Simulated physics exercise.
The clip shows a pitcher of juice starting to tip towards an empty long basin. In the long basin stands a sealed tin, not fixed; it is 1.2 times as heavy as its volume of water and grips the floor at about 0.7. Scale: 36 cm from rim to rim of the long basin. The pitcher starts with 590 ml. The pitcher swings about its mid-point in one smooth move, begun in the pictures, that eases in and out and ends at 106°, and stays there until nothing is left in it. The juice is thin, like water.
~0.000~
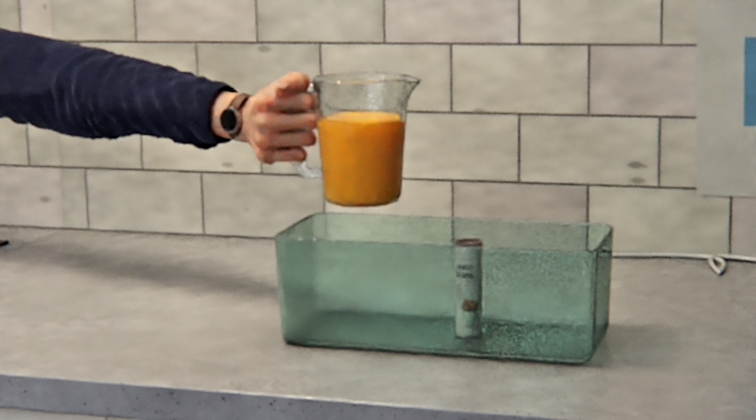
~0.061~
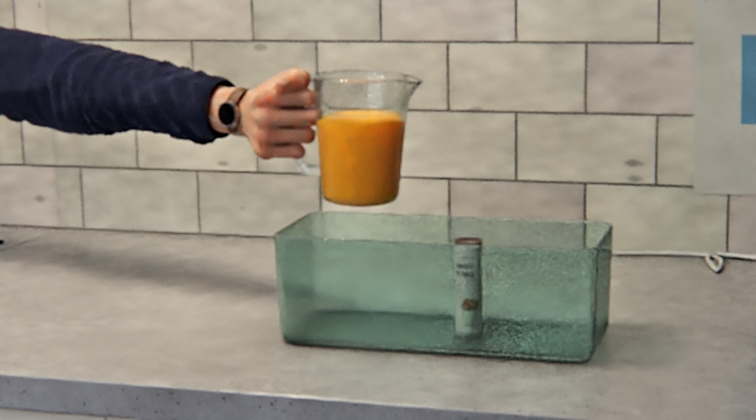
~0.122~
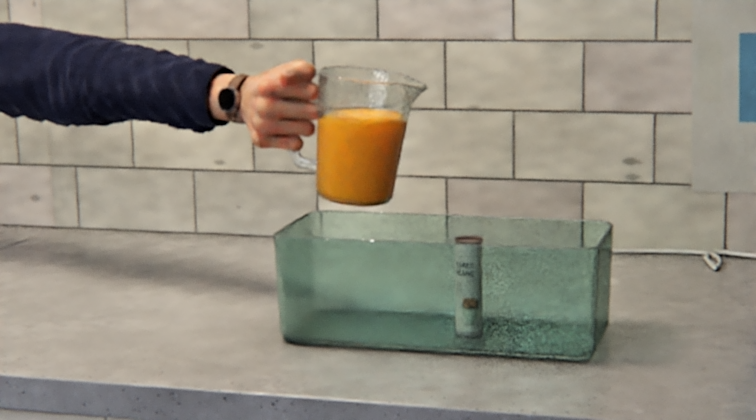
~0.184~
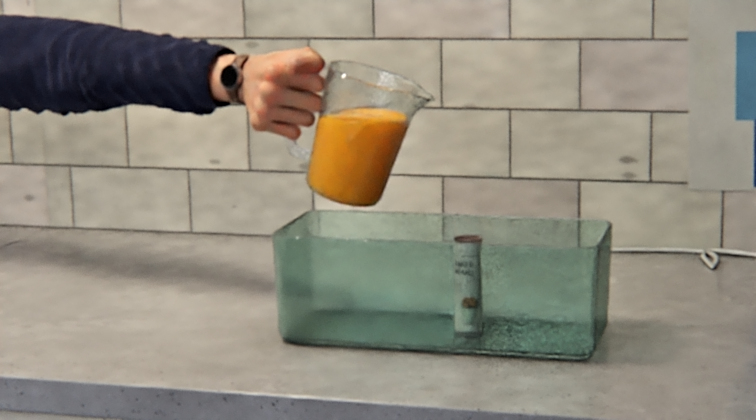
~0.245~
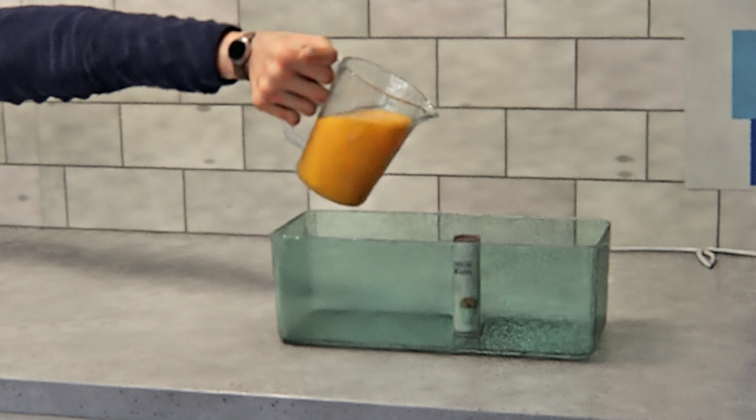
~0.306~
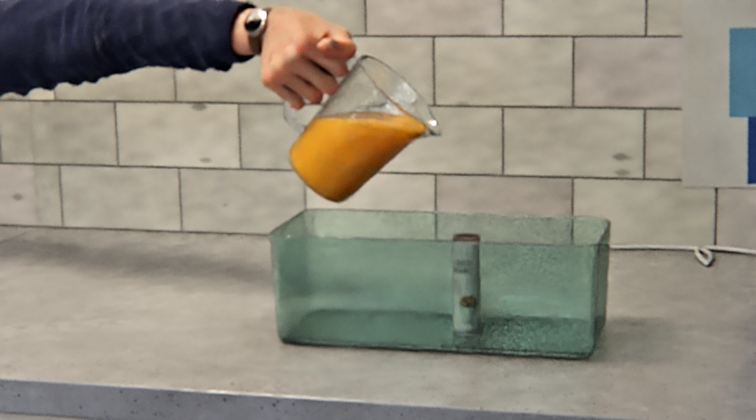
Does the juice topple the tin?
It topples.
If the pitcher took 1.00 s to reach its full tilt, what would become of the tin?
The tin topples.
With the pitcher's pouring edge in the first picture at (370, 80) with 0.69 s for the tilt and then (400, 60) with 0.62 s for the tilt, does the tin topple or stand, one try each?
First it stays up; then it falls.
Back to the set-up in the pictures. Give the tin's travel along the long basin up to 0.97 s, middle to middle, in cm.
Some 8 cm.
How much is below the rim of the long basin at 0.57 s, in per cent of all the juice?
Some 20 per cent.
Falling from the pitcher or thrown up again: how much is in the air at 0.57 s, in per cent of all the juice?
Near 16 in a hundred.
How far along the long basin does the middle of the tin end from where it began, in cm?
Some 7.5 cm.
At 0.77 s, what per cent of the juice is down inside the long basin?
Some 76 per cent.
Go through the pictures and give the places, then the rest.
In the first picture, it leans 0°; its right rim is at (420, 80); the juice meets the walls at (324, 116) and (403, 118); the long basin's rim runs from (294, 226) to (604, 240); the tin's top is at (469, 246).
In the second picture, it leans 2°; its right rim is at (422, 81); the juice meets the walls at (323, 115) and (402, 117).
In the third picture, it leans 8°; its right rim is at (427, 86); the juice meets the walls at (324, 113) and (404, 117).
In the fourth picture, it leans 18°; its right rim is at (434, 98); the juice meets the walls at (324, 115) and (408, 117).
In the fifth picture, it leans 30°; its right rim is at (439, 115); the juice meets the walls at (316, 128) and (413, 120).
In the sixth picture, it leans 44°; its right rim is at (441, 134); the juice meets the walls at (304, 132) and (427, 125).
After 0.57 s the tilt is 98° and 64 per cent is still to pour; the tin stands where it began.
After 0.77 s the tilt is 106° and 16 per cent is still to pour; the tin leans 15°.
After 0.97 s the tilt is 106° and 2 per cent is still to pour; the tin lies on its side.
After 1.19 s the tilt is 106° and 0 per cent is still to pour; the tin lies on its side.
In the end the tin lies on its side.
